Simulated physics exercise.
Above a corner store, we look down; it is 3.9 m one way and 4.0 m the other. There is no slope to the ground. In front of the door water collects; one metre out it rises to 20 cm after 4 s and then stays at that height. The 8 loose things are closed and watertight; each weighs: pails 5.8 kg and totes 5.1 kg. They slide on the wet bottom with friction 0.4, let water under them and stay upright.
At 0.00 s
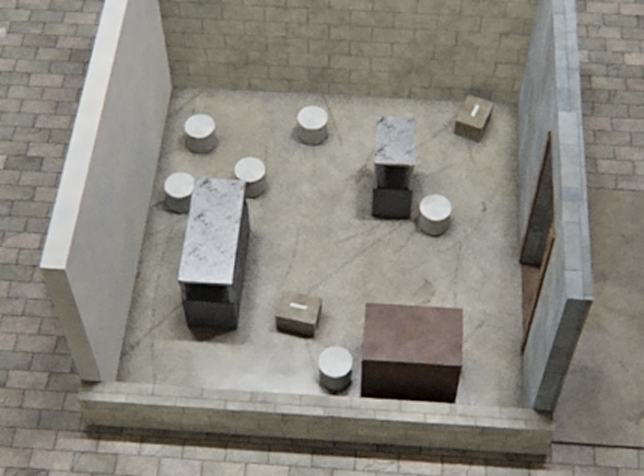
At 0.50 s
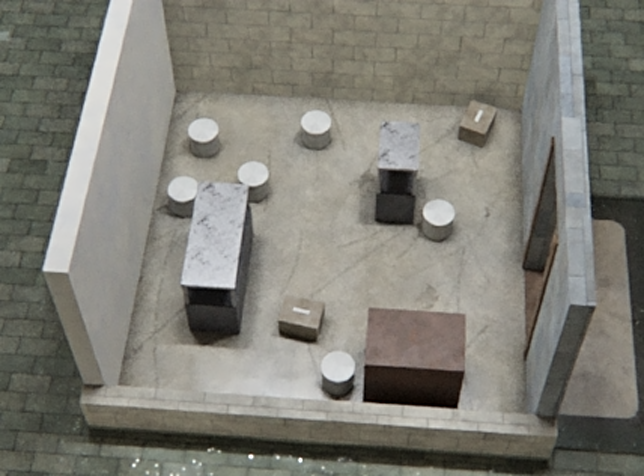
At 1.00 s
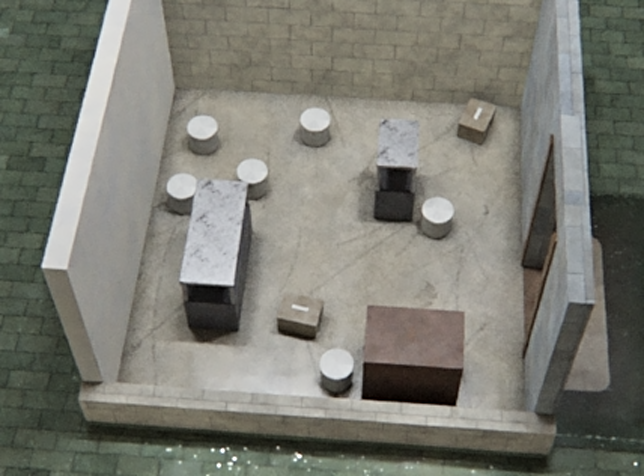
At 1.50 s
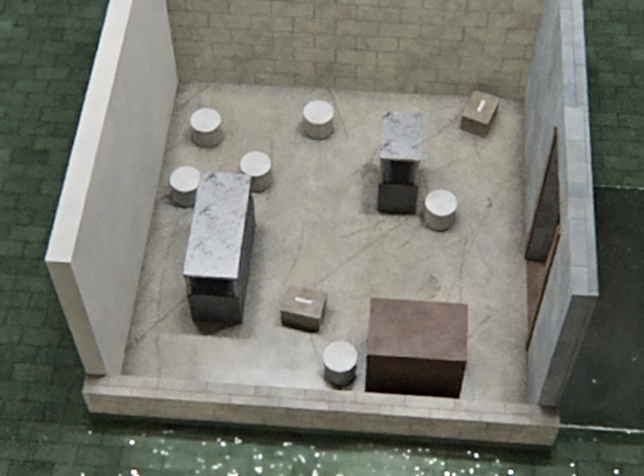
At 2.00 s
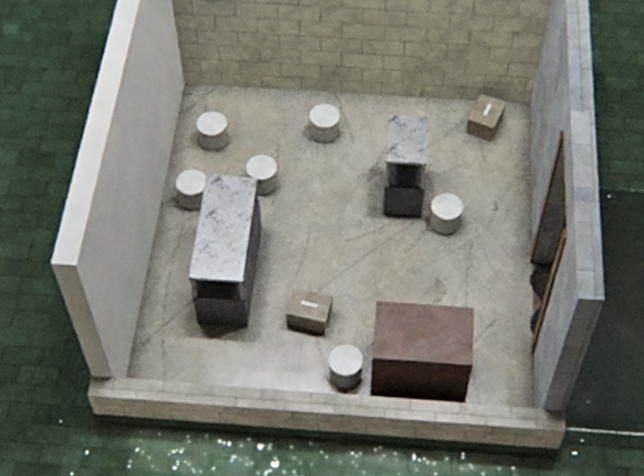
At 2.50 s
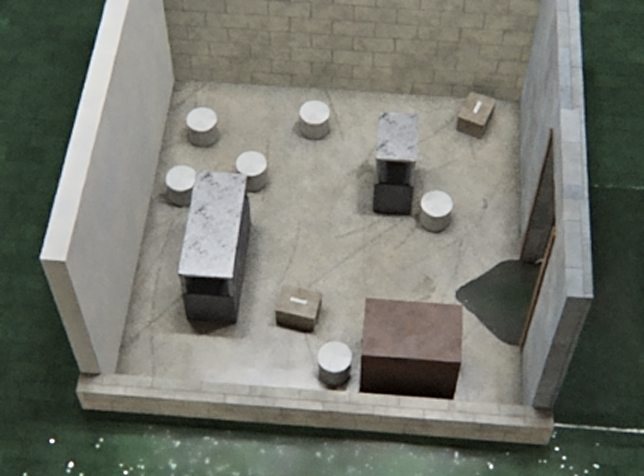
The video shows a roofless, walled room from above, with counters, boxes and pale round objects that stay in place as greenish water covers the paving outside, then spreads a small dark patch through the right-hand doorway onto the floor.
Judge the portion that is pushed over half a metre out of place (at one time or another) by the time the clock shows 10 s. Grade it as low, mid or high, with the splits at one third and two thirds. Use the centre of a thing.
Grade: Low, under a third.
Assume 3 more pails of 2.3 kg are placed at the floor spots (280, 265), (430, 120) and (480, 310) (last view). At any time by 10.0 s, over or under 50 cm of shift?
One by one, in that order: Above it, below it, above it.
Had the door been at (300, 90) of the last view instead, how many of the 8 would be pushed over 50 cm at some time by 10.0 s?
Then 4.
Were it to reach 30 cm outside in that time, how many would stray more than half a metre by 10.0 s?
That would make 8 of them.
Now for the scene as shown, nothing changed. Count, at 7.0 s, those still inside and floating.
At that moment 1.
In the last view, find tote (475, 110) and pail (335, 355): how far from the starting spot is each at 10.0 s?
They sit 5 cm and 10 cm away, in the order given.
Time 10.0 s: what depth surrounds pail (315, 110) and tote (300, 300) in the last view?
About 4 and 6 cm.
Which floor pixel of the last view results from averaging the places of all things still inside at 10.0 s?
Around (293, 187).
After 3.5 s 0 of 8 are over 50 cm from their spots; 0 afloat.
After 4.5 s 0 of 8 are over 50 cm from their spots; 0 afloat.
After 7.0 s 2 of 8 are over 50 cm from their spots; 1 afloat.
After 10.0 s 2 of 8 are over 50 cm from their spots, and 2 have been at some point; 3 afloat.
